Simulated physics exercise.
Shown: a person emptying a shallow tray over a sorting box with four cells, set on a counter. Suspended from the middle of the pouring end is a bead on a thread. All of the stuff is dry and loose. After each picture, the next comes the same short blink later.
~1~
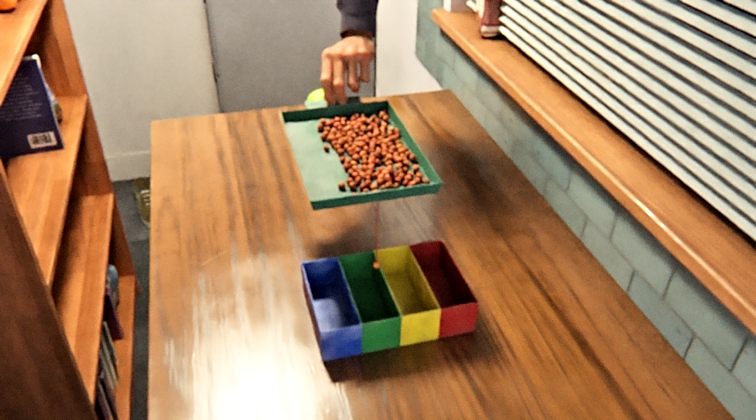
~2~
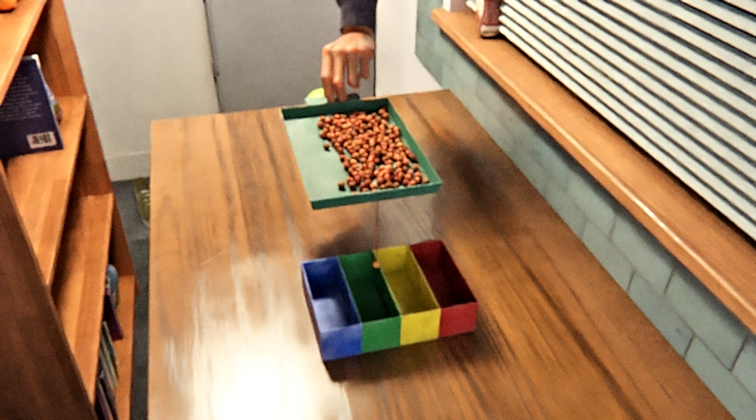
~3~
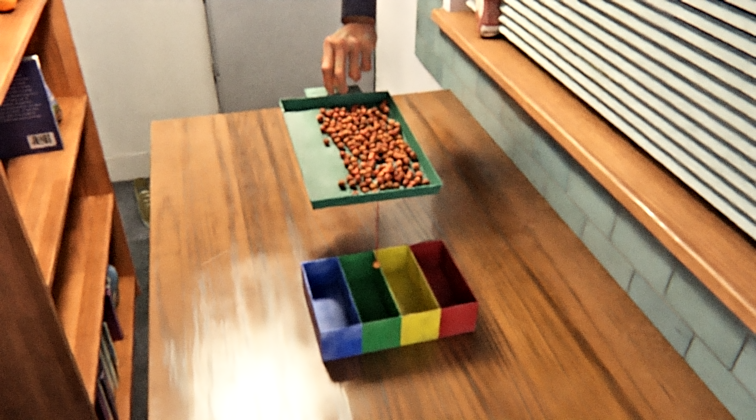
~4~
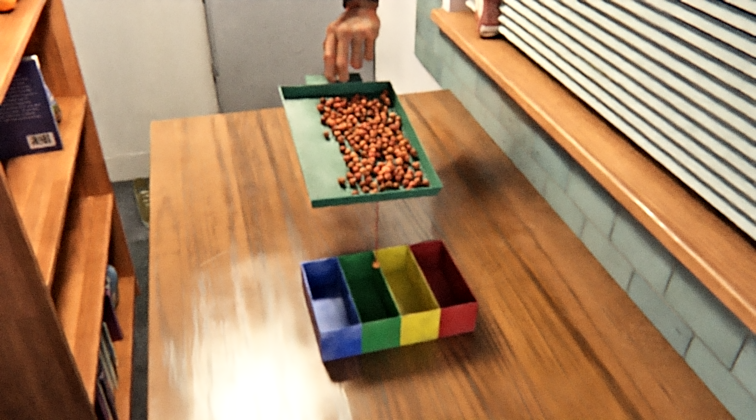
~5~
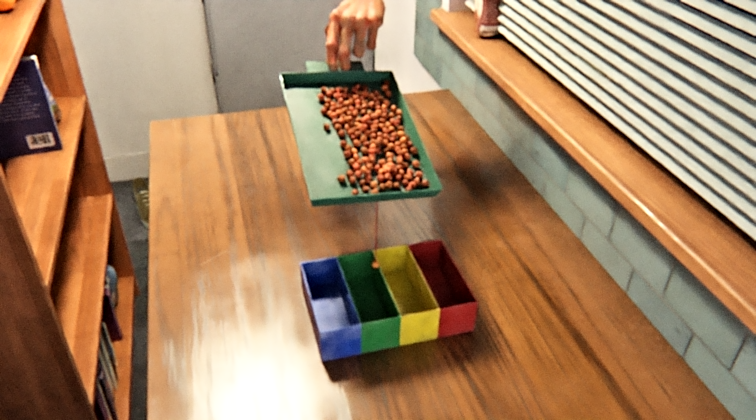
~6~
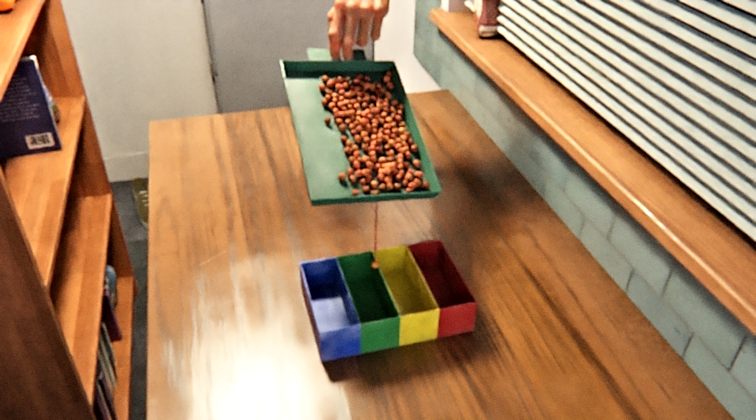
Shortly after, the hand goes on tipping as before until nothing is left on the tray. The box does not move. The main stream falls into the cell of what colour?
Colour: Red.
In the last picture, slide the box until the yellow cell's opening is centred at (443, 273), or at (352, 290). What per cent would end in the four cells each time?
Try 1: Some 90 %; try 2: Some 30 %.
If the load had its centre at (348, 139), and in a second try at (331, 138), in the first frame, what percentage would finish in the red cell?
In turn 40 and 30 in a hundred.
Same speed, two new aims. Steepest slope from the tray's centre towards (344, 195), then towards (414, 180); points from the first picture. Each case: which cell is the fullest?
That blue cell, then red.
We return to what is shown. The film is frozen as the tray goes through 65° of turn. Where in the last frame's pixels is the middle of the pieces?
Roughly (399, 150).
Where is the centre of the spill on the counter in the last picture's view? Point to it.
My estimate puts the centre near (463, 365).
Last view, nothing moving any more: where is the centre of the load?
Roughly pixel (434, 318).
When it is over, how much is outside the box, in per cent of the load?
I'd say roughly 20 per cent of the load.
Soon after the last picture, tray tipped steeply; nearly all on the tray; a stray few falling or outside the box.
A little later, tray tipped past a quarter turn; nearly all on the tray; a stray few in the blue cell; a stray few in the red cell; a stray few falling or outside the box.
Later still, tray tipped past a quarter turn; about a third in the red cell; about a quarter in the yellow cell; a small part in the green cell; a stray few in the blue cell; about a quarter falling or outside the box.
At rest, tray tipped past a quarter turn; about a third in the red cell; about a quarter in the yellow cell; a small part in the green cell; a stray few in the blue cell; about a quarter outside the box.
